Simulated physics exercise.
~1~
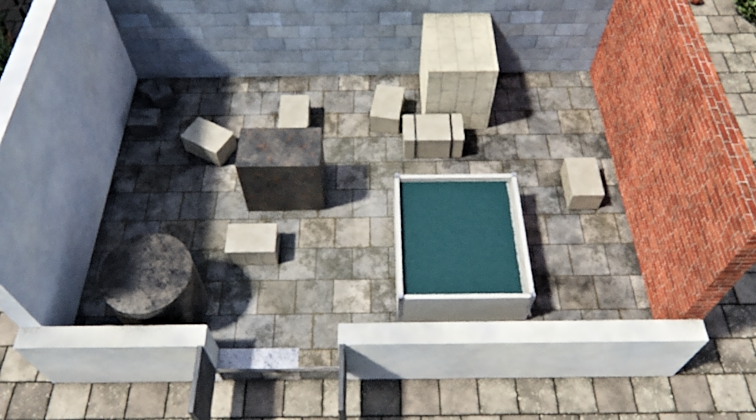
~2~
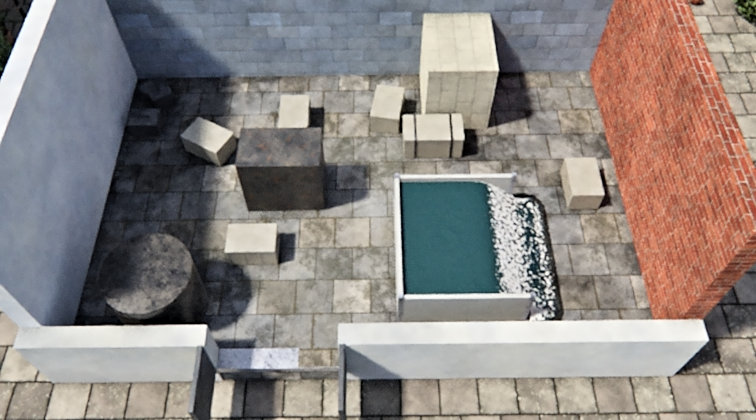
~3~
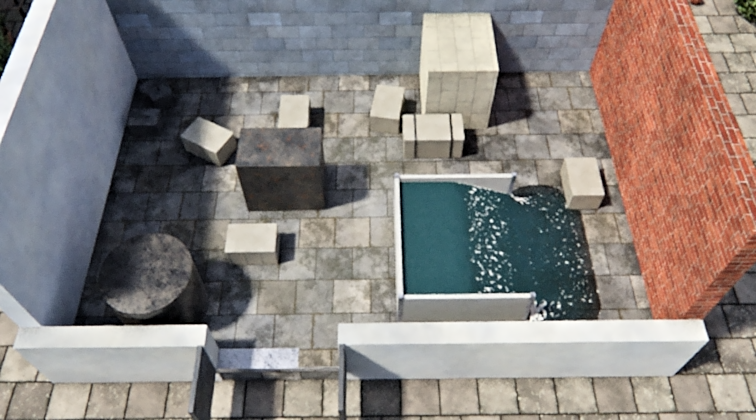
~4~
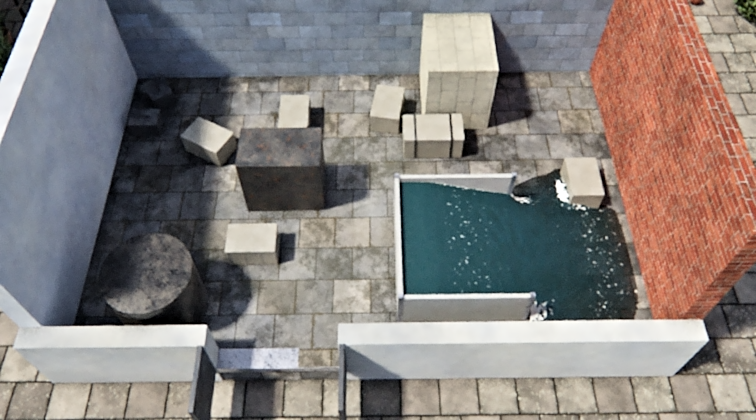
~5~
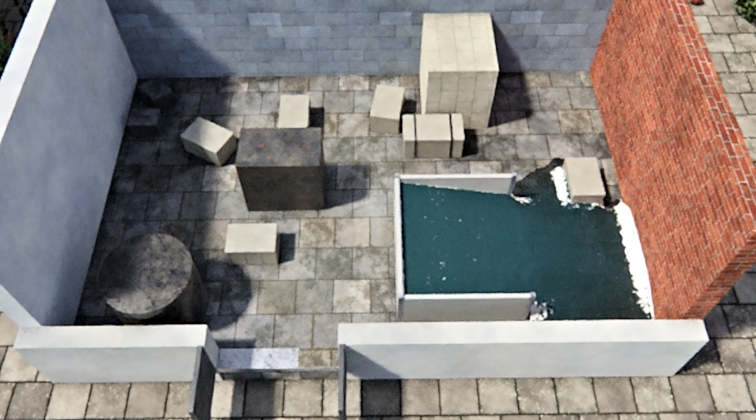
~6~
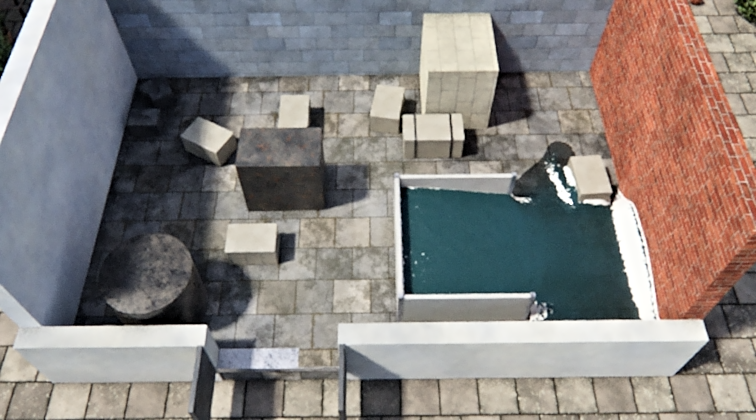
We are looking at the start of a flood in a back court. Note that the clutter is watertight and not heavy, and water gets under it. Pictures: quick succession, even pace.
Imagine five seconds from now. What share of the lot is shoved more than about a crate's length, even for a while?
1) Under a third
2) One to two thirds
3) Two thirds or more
Answer: 1.
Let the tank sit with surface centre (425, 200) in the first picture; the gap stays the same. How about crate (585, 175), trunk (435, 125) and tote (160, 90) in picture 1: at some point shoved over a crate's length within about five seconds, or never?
Result per object - went far, stayed close, stayed close.
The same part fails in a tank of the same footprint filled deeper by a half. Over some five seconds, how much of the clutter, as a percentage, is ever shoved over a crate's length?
20 per cent.
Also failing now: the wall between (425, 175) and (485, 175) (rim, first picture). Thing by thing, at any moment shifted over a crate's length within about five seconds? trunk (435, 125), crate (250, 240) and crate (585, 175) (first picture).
In turn: Moved that far, stayed within it, stayed within it.
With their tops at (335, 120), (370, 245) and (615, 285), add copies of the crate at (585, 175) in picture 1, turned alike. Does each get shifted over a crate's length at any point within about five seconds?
Taking them one at a time: Remains close, then remains close, then gets driven off.
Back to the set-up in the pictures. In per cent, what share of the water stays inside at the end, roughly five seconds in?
My figure is 100 per cent.
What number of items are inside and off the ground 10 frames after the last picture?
Count: 1.
A moment on, 0 of 8 are well off their spots; 0 afloat.
Next, 1 of 8 are well off their spots; 1 afloat.
Later, 1 of 8 are well off their spots; 1 afloat.
In the end, 1 of 8 are well off their spots, and 1 have been at some point; 1 afloat.
